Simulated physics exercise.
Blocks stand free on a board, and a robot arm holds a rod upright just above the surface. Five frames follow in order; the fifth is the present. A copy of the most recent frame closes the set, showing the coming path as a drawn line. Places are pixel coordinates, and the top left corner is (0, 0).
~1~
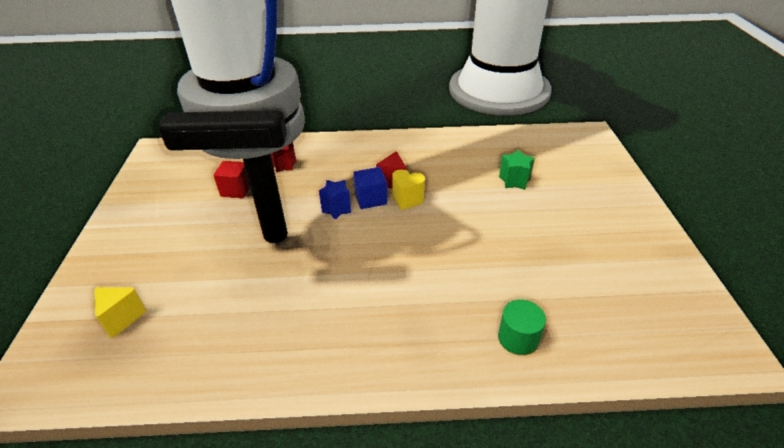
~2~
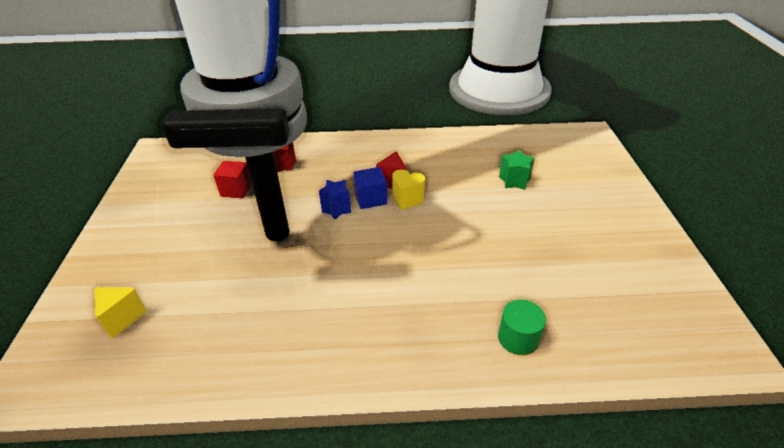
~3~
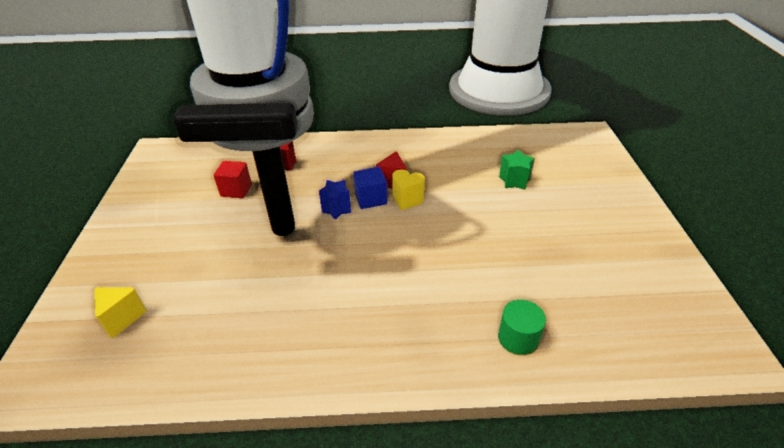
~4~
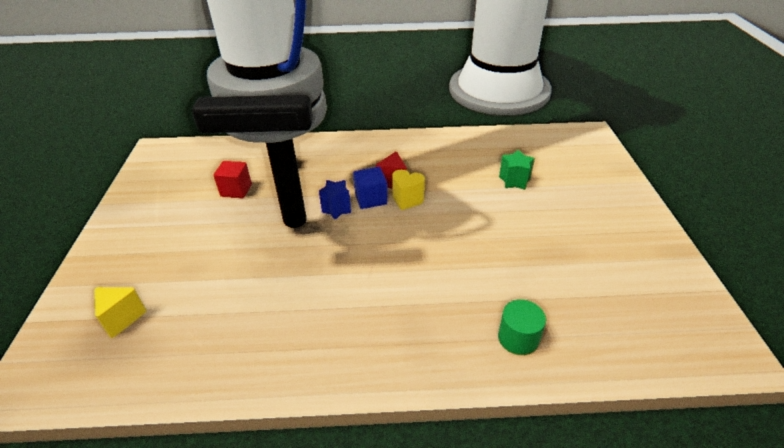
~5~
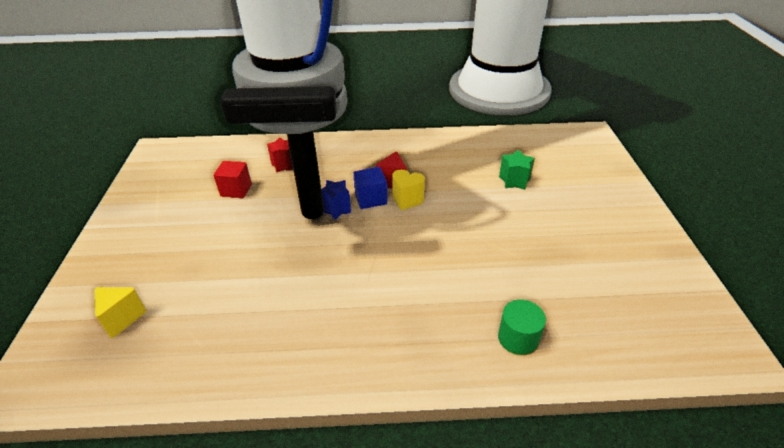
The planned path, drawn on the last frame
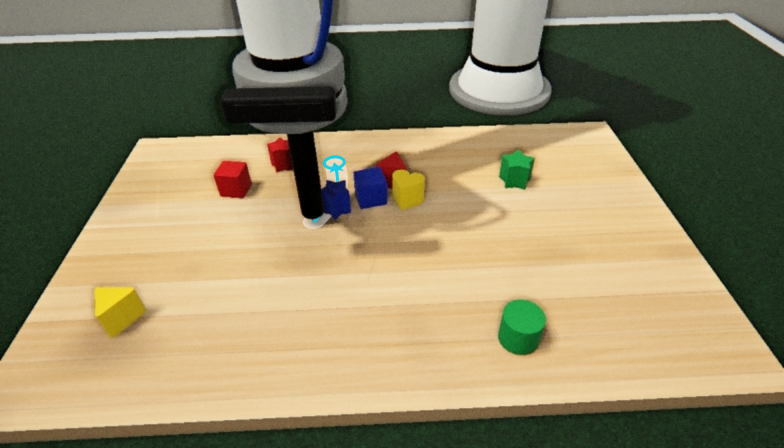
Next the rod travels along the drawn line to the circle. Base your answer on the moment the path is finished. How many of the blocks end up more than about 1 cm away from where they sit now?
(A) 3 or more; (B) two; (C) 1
My pick is B.
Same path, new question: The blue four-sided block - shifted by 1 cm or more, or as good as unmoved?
That block slides.
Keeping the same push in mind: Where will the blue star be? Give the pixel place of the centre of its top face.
I expect it at (353, 173).
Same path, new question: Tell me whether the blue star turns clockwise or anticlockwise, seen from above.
I'd predict that, seen from above, the blue star rotates clockwise.
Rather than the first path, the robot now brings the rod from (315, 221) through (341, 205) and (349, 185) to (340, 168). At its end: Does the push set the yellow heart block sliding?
In short: Yes.
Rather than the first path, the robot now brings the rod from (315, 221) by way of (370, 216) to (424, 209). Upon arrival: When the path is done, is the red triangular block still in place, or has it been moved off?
In the end it has been moved.
Path on the board, from (315, 221) via (331, 200) and (337, 180), ending at (334, 163).
What follows on the original path. One third of the way, rod (330, 192); blue star (351, 177), turned 45° clockwise; blue four-sided block (380, 174); red triangular block (394, 160).
Two thirds of the way, rod (337, 173); blue star (353, 173), turned 70° clockwise; blue four-sided block (382, 174); red triangular block (395, 159); yellow heart block (411, 178).
At the end, rod (333, 155); blue star (353, 173), turned 70° clockwise; blue four-sided block (382, 174); red triangular block (395, 159); yellow heart block (411, 178).
